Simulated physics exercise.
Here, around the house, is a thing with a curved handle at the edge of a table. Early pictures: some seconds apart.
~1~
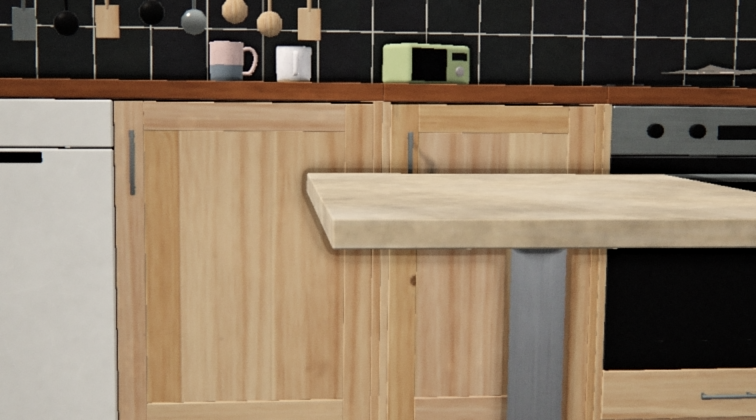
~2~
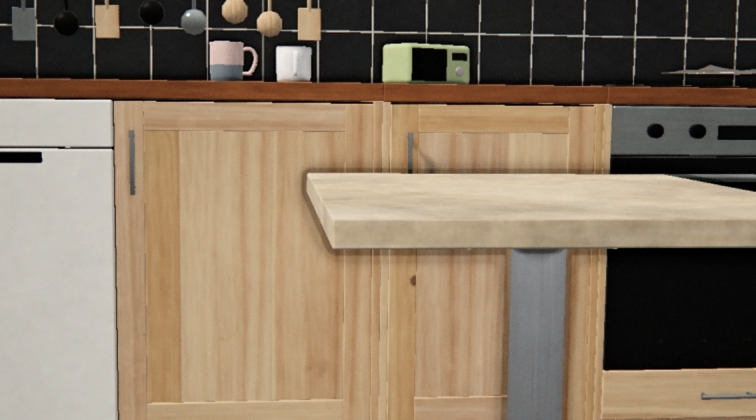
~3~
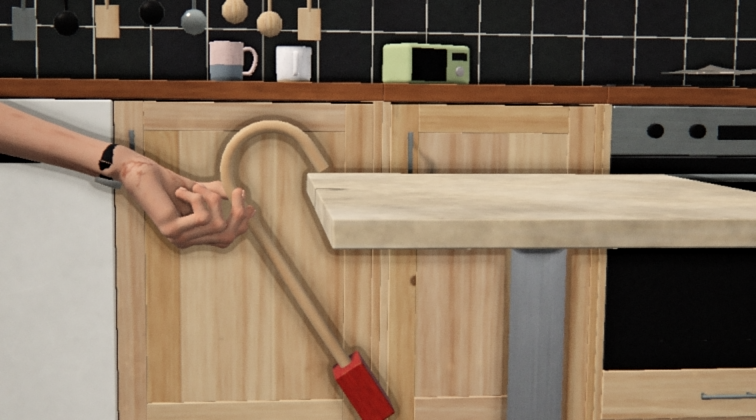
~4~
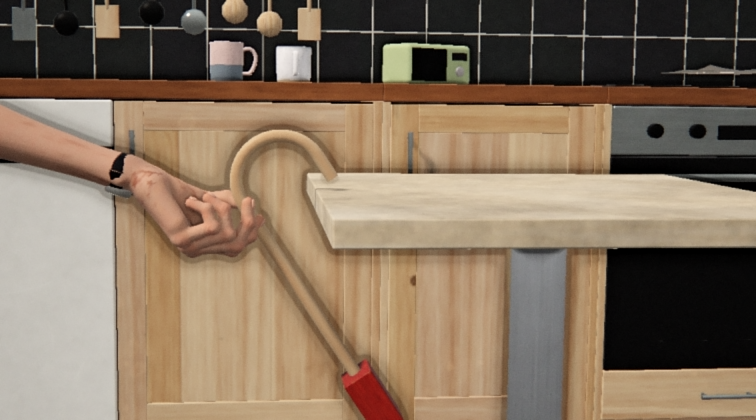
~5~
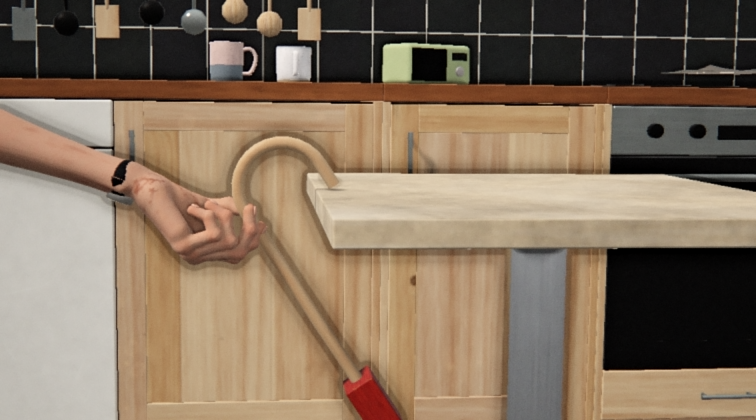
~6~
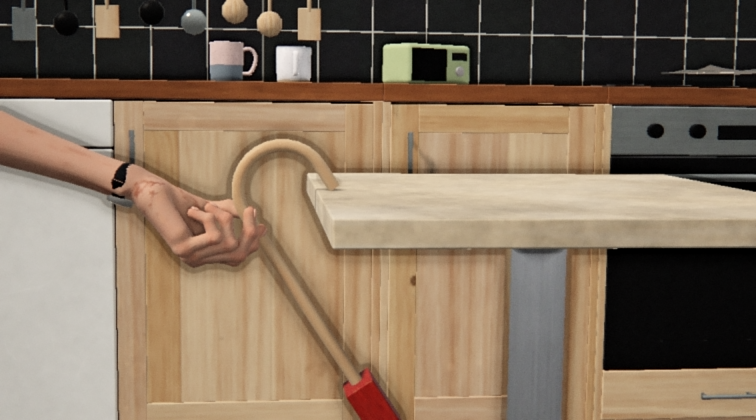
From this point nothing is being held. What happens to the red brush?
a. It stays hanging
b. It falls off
Option a: It stays hanging.
Then, 0.40 s later than the last frame, red brush at rest near (335, 283).
When it is over, the red brush hangs from the table, near (338, 283).
